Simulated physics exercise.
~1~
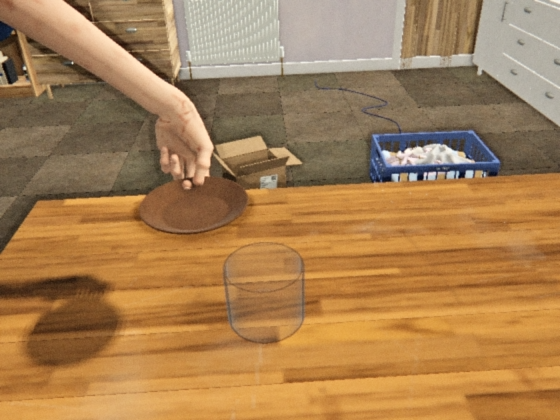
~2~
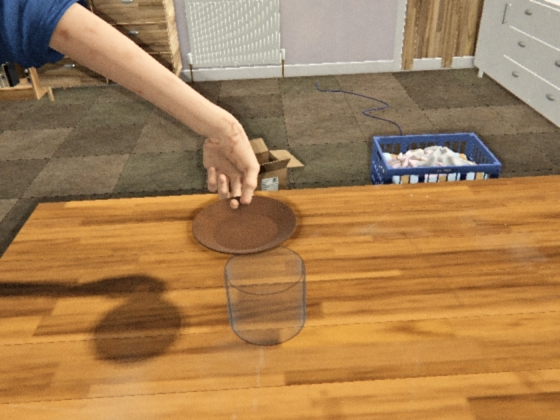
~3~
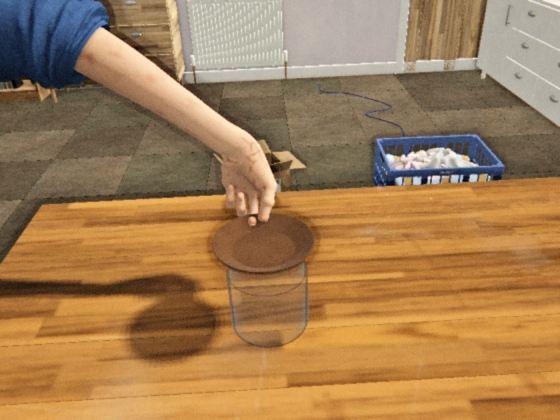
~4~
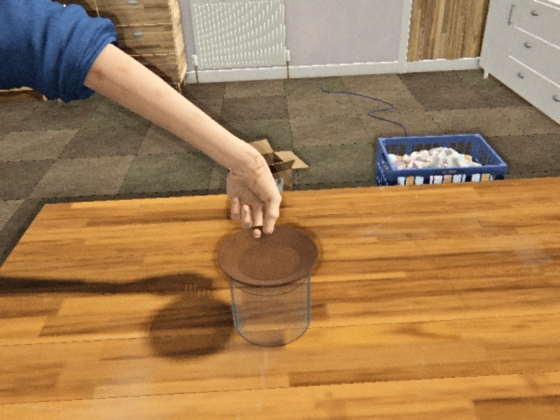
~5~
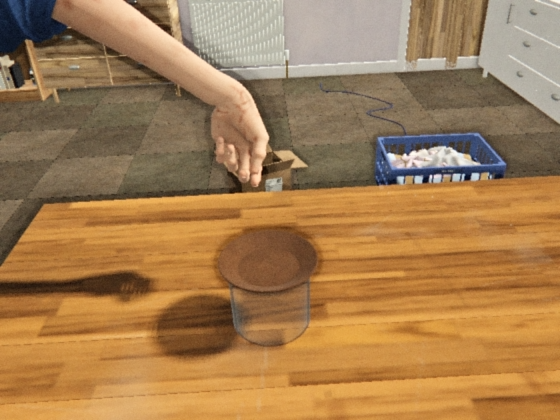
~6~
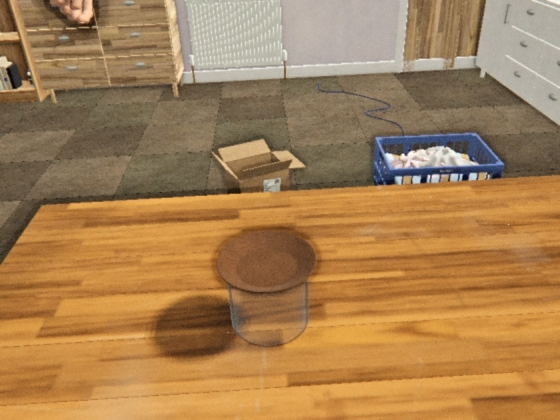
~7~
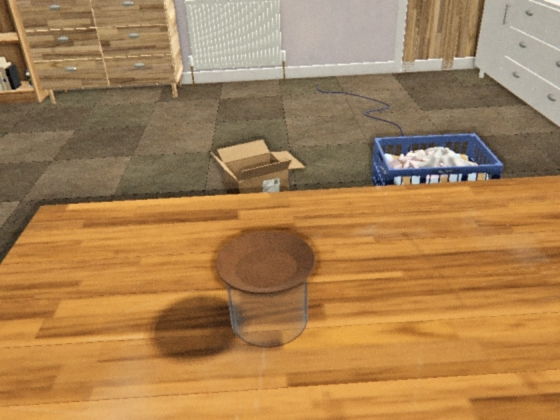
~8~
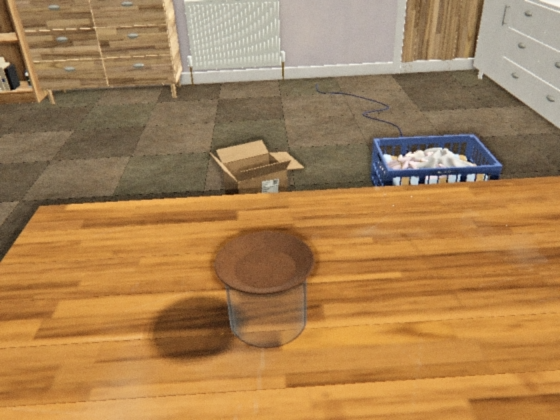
A hand lowering a brown saucer onto an empty clear glass on a wooden table, then withdrawing, leaving it resting on the rim.
